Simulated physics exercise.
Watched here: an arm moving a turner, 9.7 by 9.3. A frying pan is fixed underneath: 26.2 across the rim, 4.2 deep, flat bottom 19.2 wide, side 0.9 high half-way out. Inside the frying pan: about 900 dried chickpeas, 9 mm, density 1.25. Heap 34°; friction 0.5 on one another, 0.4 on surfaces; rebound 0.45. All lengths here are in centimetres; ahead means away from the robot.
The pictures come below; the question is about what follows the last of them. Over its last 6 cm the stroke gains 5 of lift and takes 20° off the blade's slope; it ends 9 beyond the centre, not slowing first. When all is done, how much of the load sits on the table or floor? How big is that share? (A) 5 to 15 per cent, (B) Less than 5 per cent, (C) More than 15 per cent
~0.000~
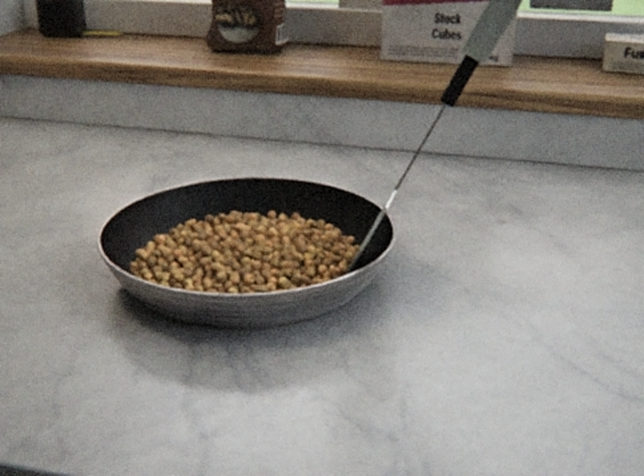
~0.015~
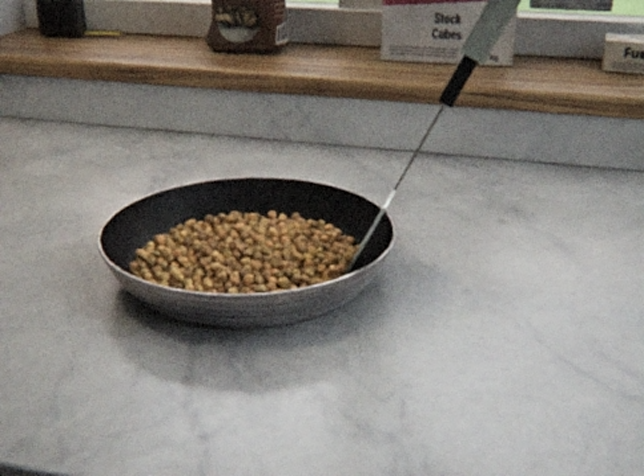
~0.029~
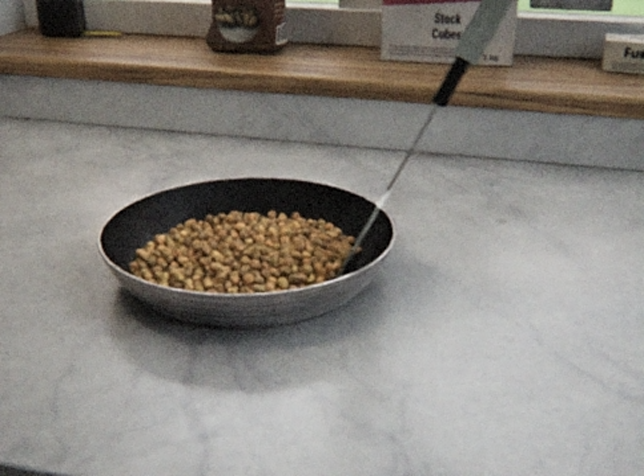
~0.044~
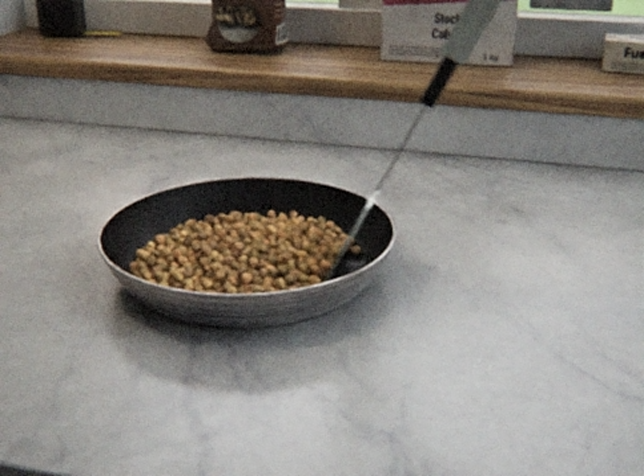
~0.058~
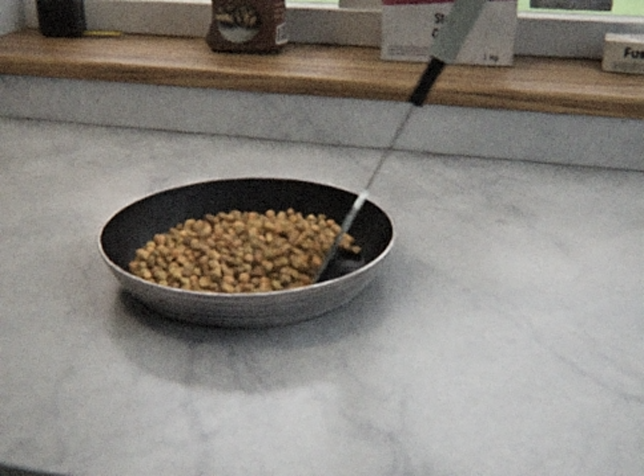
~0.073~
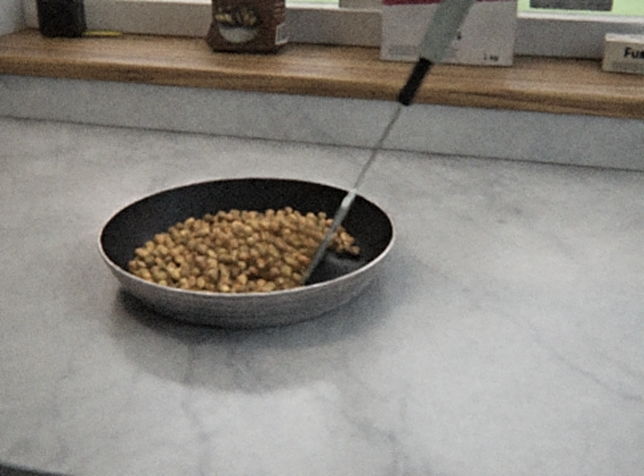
The answer is A.
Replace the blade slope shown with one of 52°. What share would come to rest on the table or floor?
That gives about 10 in a hundred.
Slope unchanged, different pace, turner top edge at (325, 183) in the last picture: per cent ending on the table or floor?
That share would be about 25 percent.
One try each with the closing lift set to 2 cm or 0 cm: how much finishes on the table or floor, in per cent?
Try one gives about 10 in a hundred, try two about 10 in a hundred.
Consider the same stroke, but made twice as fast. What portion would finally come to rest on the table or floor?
It would be near 25 per cent.
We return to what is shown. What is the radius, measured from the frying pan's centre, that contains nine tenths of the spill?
35 cm.
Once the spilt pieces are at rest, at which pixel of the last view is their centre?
(19, 236) or thereabouts.
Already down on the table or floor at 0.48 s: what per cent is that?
Close to 8 per cent of the load.
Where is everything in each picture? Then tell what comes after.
The first frame shows the turner top edge at (397, 188), sloping 64°; upper third of the load around (252, 253), from x 135 to 360, top at y 215; 900 in the frying pan.
The second frame shows the turner top edge at (396, 188), sloping 64°; upper third of the load around (252, 252), from x 135 to 360, top at y 215.
The third frame shows the turner top edge at (389, 188), sloping 64°; upper third of the load around (255, 253), from x 135 to 360, top at y 215.
The fourth frame shows the turner top edge at (379, 188), sloping 64°; upper third of the load around (262, 252), from x 135 to 355, top at y 215.
The fifth frame shows the turner top edge at (368, 188), sloping 64°; upper third of the load around (261, 249), from x 135 to 355, top at y 215.
The sixth frame shows the turner top edge at (357, 187), sloping 64°; upper third of the load around (255, 247), from x 130 to 355, top at y 210; 900 in the frying pan.
After 0.15 s, sloping 64°, highest piece 5 above the table; 900 in the frying pan.
After 0.24 s, sloping 57°, highest piece 6 above the table; 900 in the frying pan.
After 0.48 s, sloping 44°, highest piece 5 above the table; 827 in the frying pan, 72 on the table or floor, 1 on the blade or in flight.
After 1.53 s, sloping 44°, highest piece 5 above the table; 827 in the frying pan, 73 on the table or floor.
In the end, 827 in the frying pan, 73 on the table or floor. That is 8 % on the table or floor.
